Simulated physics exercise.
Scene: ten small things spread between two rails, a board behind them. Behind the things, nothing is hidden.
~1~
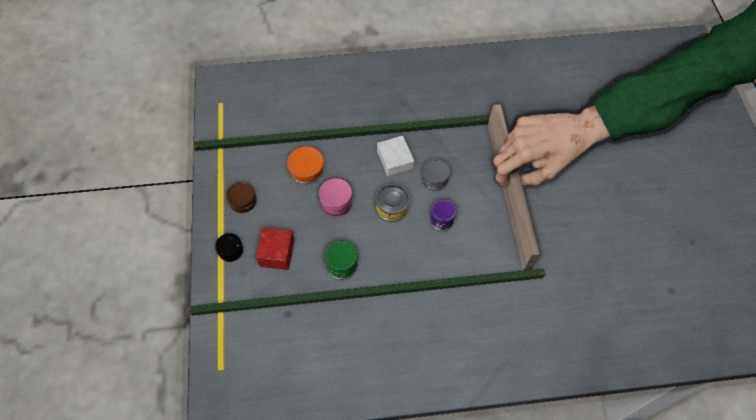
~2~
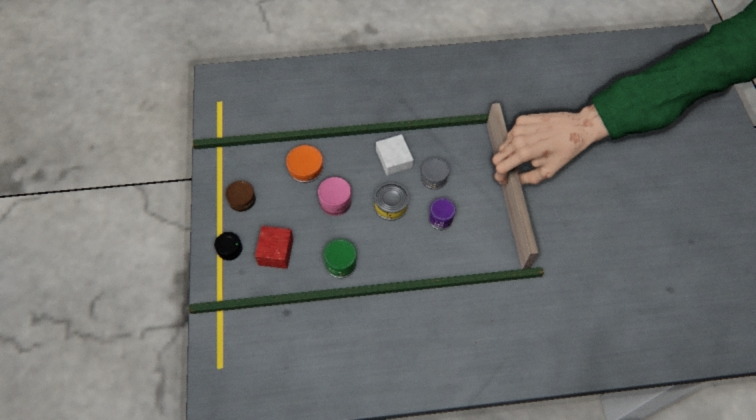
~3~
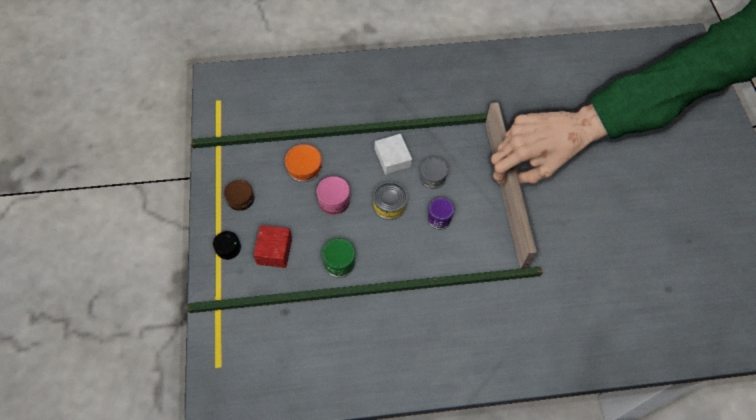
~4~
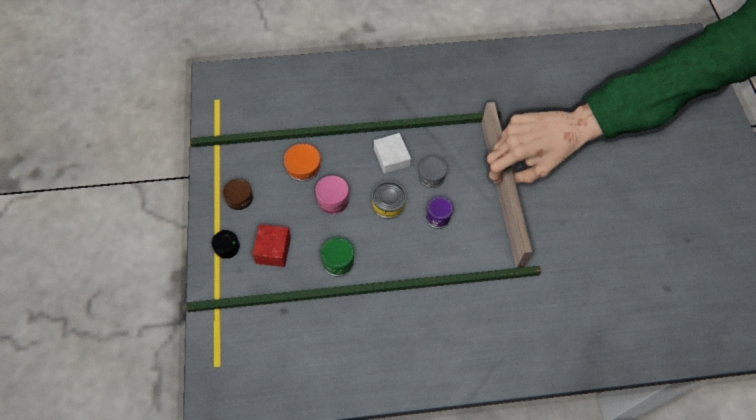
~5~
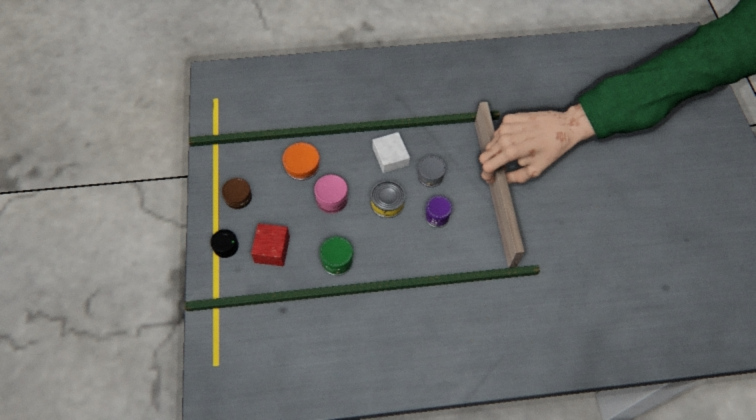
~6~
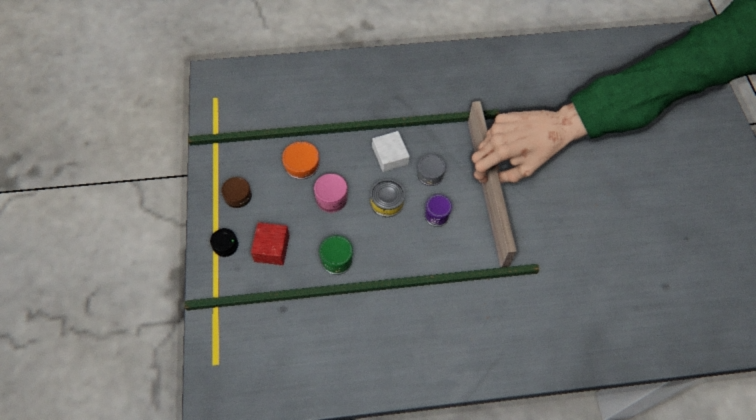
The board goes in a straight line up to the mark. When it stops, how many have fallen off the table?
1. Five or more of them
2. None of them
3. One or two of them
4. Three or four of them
Option 1: Five or more of them.
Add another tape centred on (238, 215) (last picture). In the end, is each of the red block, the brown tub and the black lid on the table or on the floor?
In order, the red block keeps its spot, then the brown tub goes off the edge, then the black lid goes off the edge.
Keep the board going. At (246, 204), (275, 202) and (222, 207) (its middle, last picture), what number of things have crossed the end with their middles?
2, 0, 5.
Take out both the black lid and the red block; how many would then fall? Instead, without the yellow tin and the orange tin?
First try: 3 fallen; other try: 3.
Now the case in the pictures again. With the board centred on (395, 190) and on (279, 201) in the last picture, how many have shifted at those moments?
First position 4; second position 10.
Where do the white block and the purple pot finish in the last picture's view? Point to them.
Middles: Around (200, 164) and around (201, 242).
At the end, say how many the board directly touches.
It's 5 of them.
Soon after, none off yet; black lid at rest near (224, 243); brown tub at rest near (237, 193); red block at rest near (271, 244).
Then, none off yet; black lid at rest near (224, 243); brown tub moving near (234, 193); red block moving near (266, 244).
By the end, the number that fall off is five or more; fallen, pink tub, orange tin, red block, brown tub and black lid.
